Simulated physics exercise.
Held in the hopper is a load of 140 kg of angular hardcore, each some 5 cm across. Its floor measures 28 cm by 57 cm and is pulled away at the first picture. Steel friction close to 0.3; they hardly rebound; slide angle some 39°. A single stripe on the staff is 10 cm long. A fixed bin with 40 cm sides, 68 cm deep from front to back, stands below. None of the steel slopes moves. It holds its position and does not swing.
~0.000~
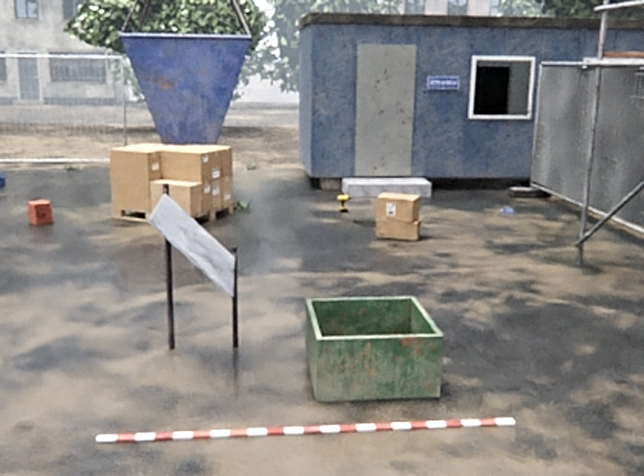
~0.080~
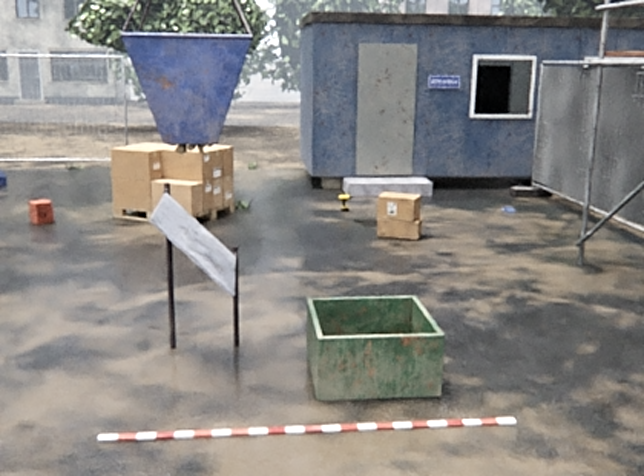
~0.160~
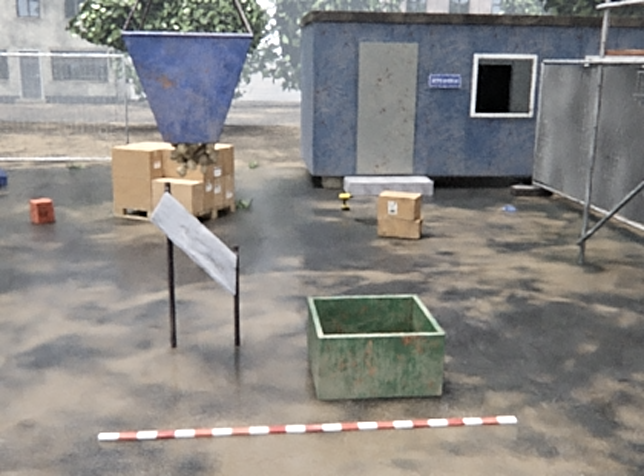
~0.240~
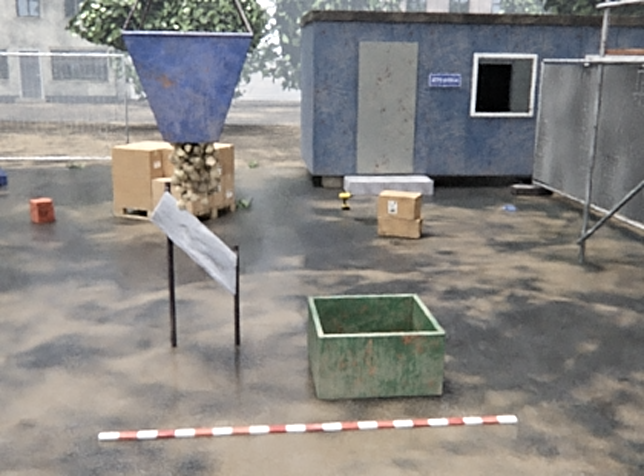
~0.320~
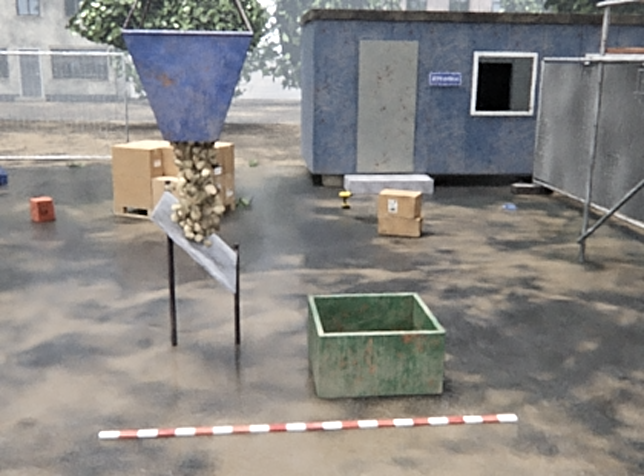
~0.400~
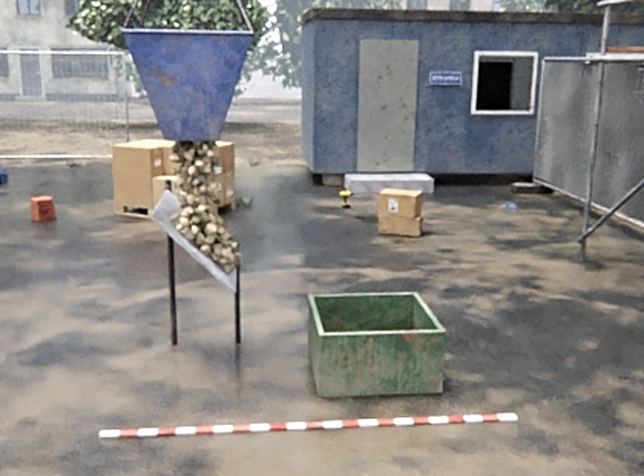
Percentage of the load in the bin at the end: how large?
About 0 per cent is there.
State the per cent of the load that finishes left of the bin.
85 %.
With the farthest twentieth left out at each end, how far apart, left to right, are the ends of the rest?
It spans roughly 70 centimetres.
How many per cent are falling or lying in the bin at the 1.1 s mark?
About 0 per cent of it.
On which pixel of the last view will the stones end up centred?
Around (293, 363).
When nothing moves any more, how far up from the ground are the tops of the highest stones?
I'd put it at close to 30 cm off the ground.
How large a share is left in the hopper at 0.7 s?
Roughly 0 per cent is still inside.
After 0.7 s, 2 % in the hopper, 37 % on the steel, 61 % falling or lying left of the bin; the stones farthest right are at (310, 356).
After 1.1 s, 0 % in the hopper, 3 % on the steel, 88 % falling or lying left of the bin, 9 % falling or lying beside or right of the bin; the stones farthest right are at (348, 330).
After 1.7 s, 0 % in the hopper, 85 % falling or lying left of the bin, 15 % falling or lying beside or right of the bin; the stones farthest right are at (377, 337).
After 2.6 s, 0 % in the hopper, 85 % falling or lying left of the bin, 15 % falling or lying beside or right of the bin; the stones farthest right are at (378, 337).
After 4.5 s, 0 % in the hopper, 85 % left of the bin, 15 % beside or right of the bin; the stones farthest right are at (378, 337).
